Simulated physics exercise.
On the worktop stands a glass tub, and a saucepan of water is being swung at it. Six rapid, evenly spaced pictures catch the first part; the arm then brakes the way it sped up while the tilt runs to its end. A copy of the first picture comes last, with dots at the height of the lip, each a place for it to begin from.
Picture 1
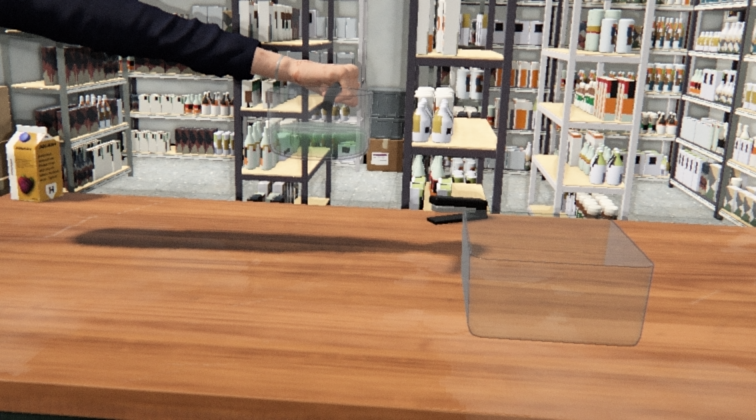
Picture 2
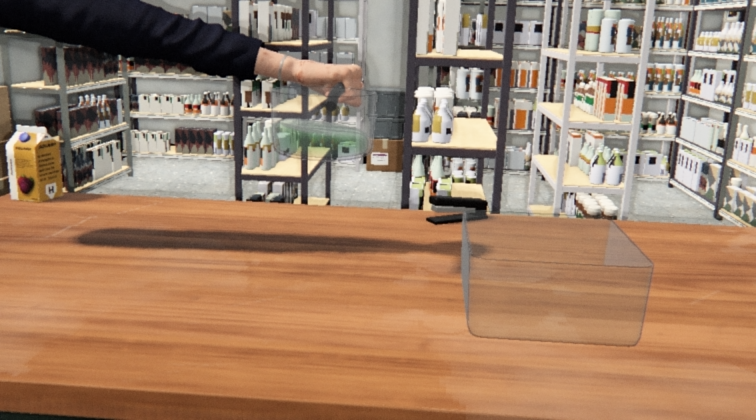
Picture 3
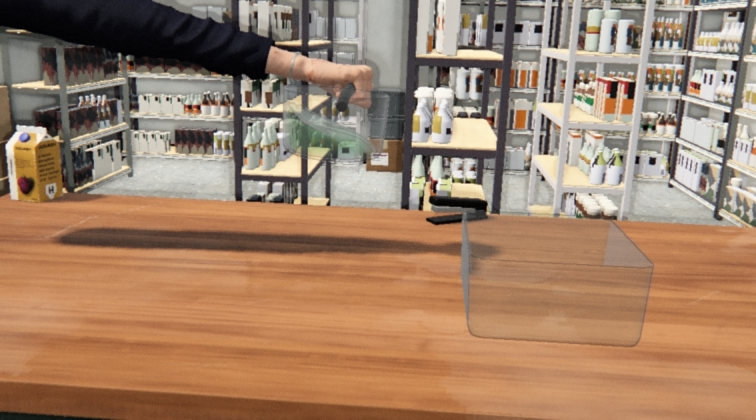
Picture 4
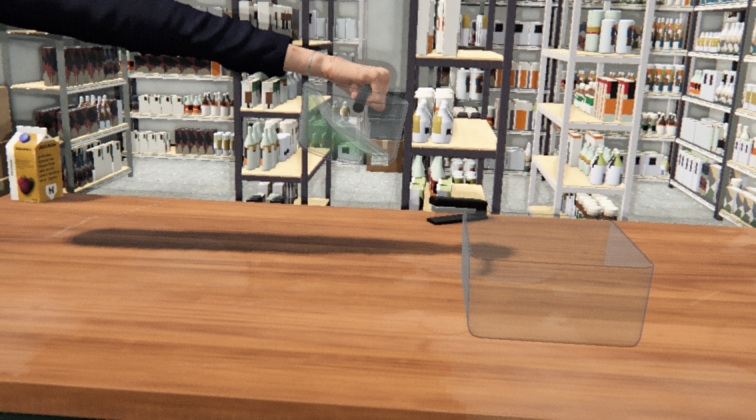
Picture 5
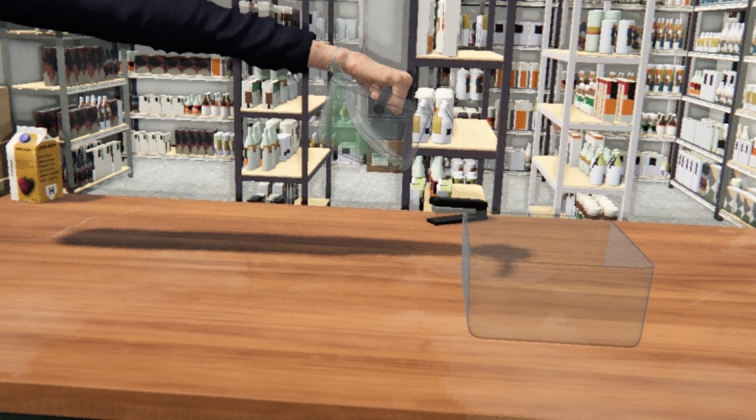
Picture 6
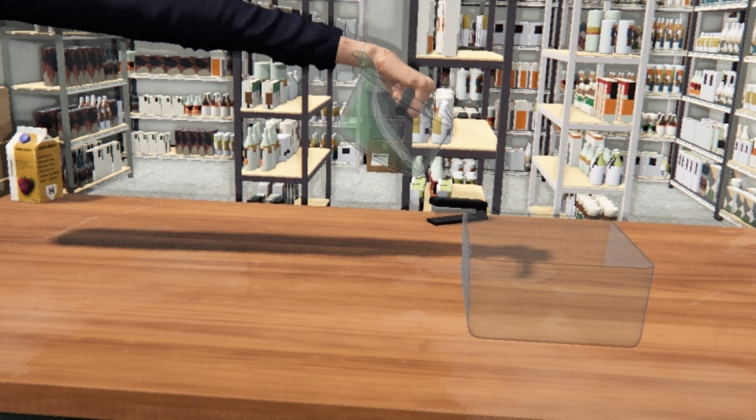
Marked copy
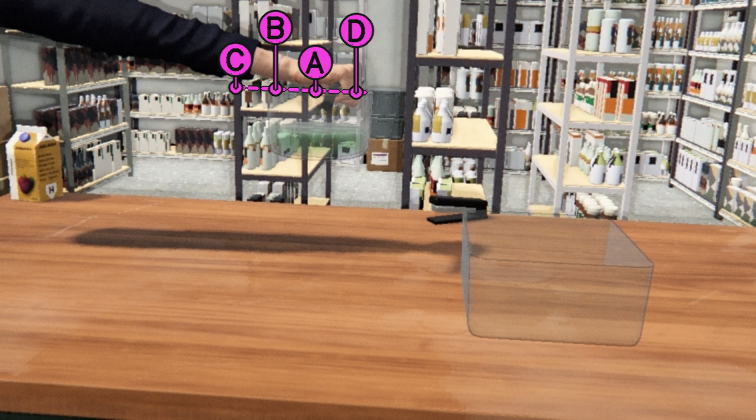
A dark-sleeved arm reaches in from the upper left, holding a see-through, green-tinted vessel above a brown wooden worktop, viewed from the front at a steady height. An empty-looking clear tub stands at right, a black object behind it, a yellow-and-white carton at far left, and stocked shelves beyond. The hand moves gradually right, tilting the vessel increasingly steeply, while the camera stays still.
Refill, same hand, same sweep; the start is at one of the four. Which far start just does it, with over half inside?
Use place A.
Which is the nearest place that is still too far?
B.
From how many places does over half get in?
Two.
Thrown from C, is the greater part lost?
Yes.
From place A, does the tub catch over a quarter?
Yes, clearly.
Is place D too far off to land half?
No.
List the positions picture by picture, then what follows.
Upright, lip at (370, 92); tub from (467, 334) to (639, 344); nothing has left yet.
Upright, lip at (374, 93); nothing has left yet.
Tipped about 3°, lip at (387, 96); nothing has left yet.
Tipped about 8°, lip at (406, 102); nothing has left yet.
Tipped about 17°, lip at (429, 112); water is over the rim, down to (345, 81).
Tipped about 28°, lip at (452, 124); water is over the rim, down to (376, 77).
On the marked copy, A at (315, 90); B at (275, 89); C at (235, 87); D at (356, 92).
If A is chosen, about 64 % lands in the tub, 30 % falls short and 6 % goes beside or beyond.
If B is chosen, about 32 % lands in the tub, 62 % falls short and 6 % goes beside or beyond.
If C is chosen, about 17 % lands in the tub, 80 % falls short and 3 % goes beside or beyond.
If D is chosen, about 75 % lands in the tub, 16 % falls short and 10 % goes beside or beyond.
